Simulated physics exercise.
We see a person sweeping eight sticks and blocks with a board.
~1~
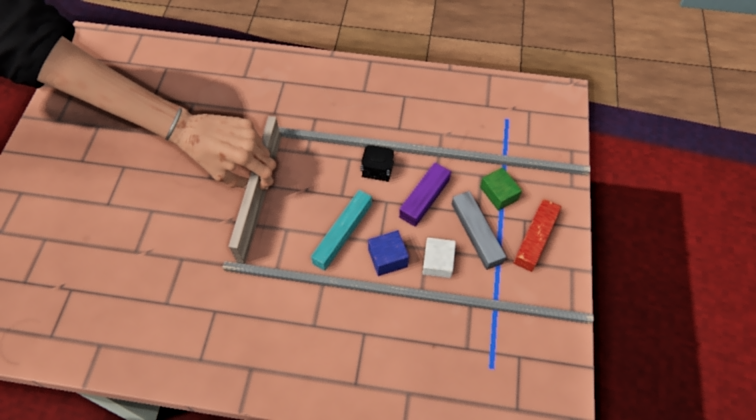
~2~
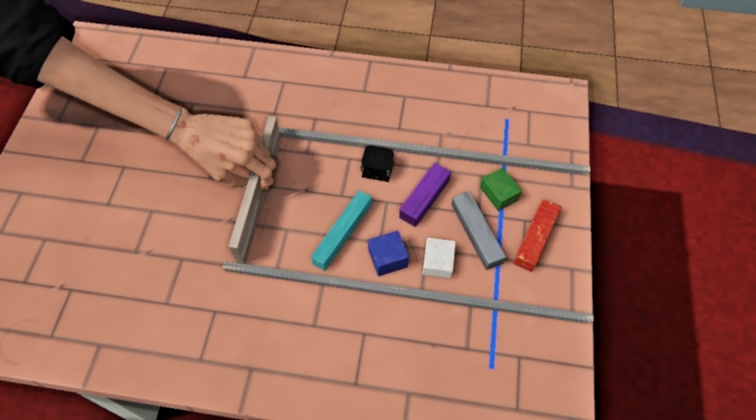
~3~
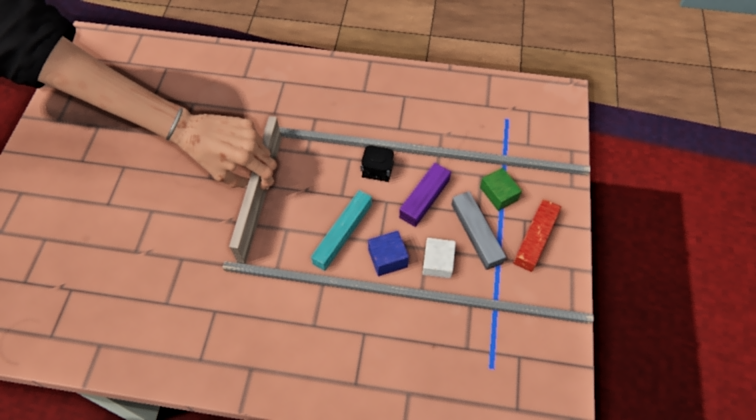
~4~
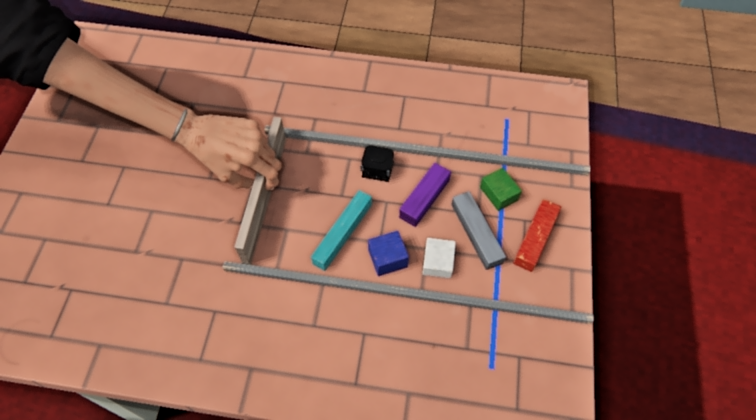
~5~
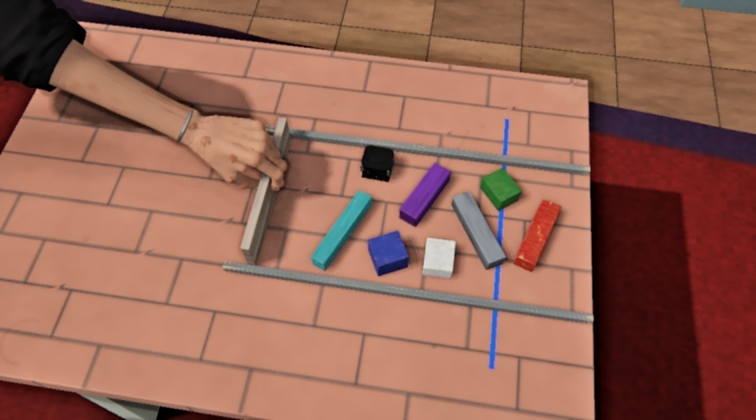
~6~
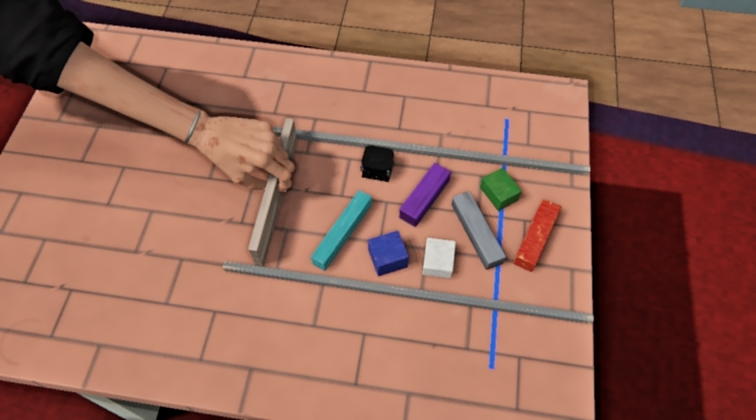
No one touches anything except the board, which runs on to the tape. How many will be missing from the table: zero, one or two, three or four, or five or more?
I predict the tally of drops will be under three but above nought.
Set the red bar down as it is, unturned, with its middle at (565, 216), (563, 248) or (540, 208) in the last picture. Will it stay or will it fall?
Result per try, in order: Toppled; toppled; toppled.
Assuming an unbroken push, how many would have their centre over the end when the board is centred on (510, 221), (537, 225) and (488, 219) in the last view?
1, 4 and 1.
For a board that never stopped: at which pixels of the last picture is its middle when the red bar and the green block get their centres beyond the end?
The middle is at (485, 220) when it's the red bar, and at (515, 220) when it's the green block.
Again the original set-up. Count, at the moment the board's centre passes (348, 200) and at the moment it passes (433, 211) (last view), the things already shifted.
At the first point the count is 1, at the second it's 8.
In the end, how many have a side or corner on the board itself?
That comes to 2.
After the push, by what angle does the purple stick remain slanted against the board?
About 20 degrees.
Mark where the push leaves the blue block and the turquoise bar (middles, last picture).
Going in order: First (532, 281), then (508, 253).
Soon after, none off yet; red bar at rest near (537, 235); green block at rest near (501, 189); grey stick at rest near (478, 230).
At rest, the number that fall off is one or two; fallen, red bar.
